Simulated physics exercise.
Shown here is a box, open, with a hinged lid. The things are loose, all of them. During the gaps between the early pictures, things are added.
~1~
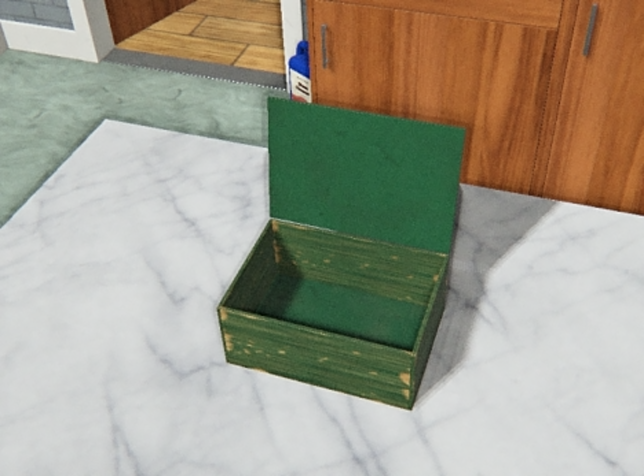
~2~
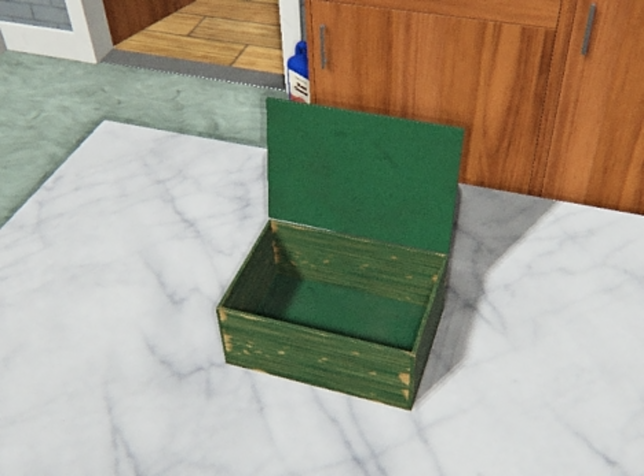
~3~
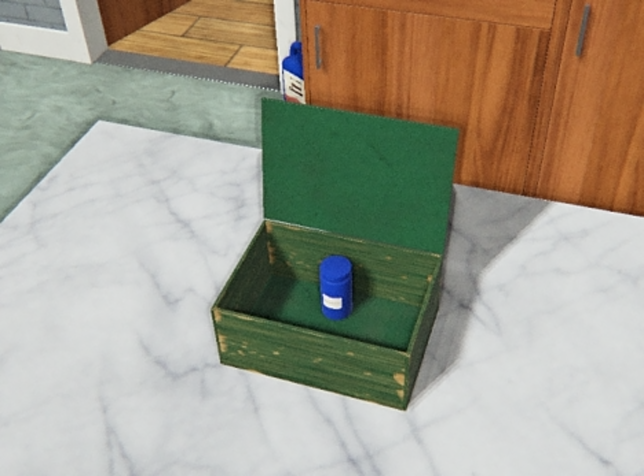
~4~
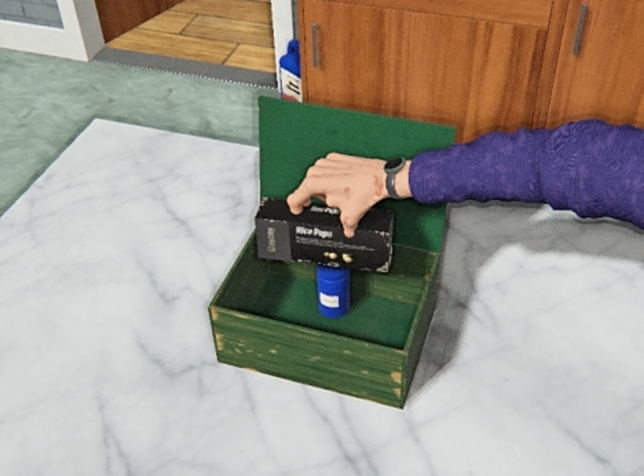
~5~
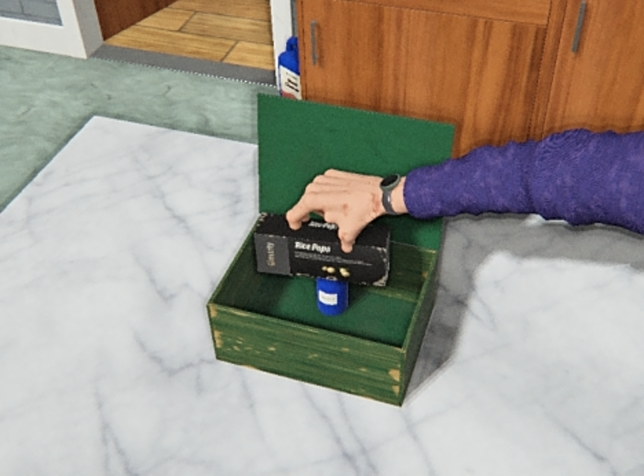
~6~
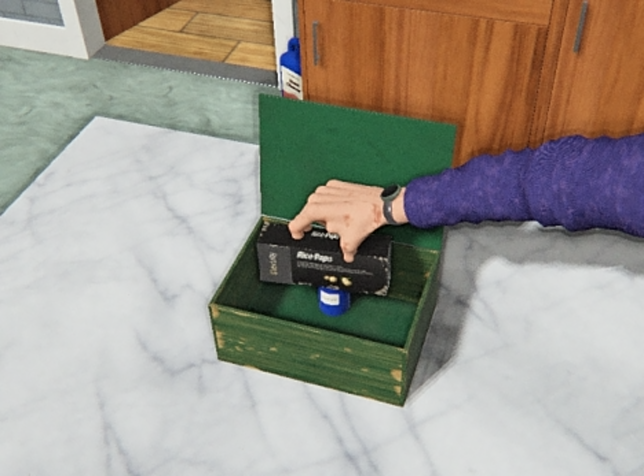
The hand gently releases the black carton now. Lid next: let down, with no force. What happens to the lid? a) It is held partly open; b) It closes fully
It closes fully.
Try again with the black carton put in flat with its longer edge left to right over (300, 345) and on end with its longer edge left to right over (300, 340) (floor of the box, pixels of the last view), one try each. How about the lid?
Lid: First try closed, second try open.
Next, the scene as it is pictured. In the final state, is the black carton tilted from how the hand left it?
Simply put, it gets tilted.
Then, 0.50 s on from there, black carton on its side near (319, 343).
Then, 1.60 s on from there, lid 60° above the rim; black carton on its side near (319, 343).
Then, 2.10 s on from there, lid 21° above the rim; black carton on its side near (319, 343).
In the end, lid shut; toppled in the box, black carton; blue shaker unmoved. At the end, from the last picture's camera, black carton near (319, 343).
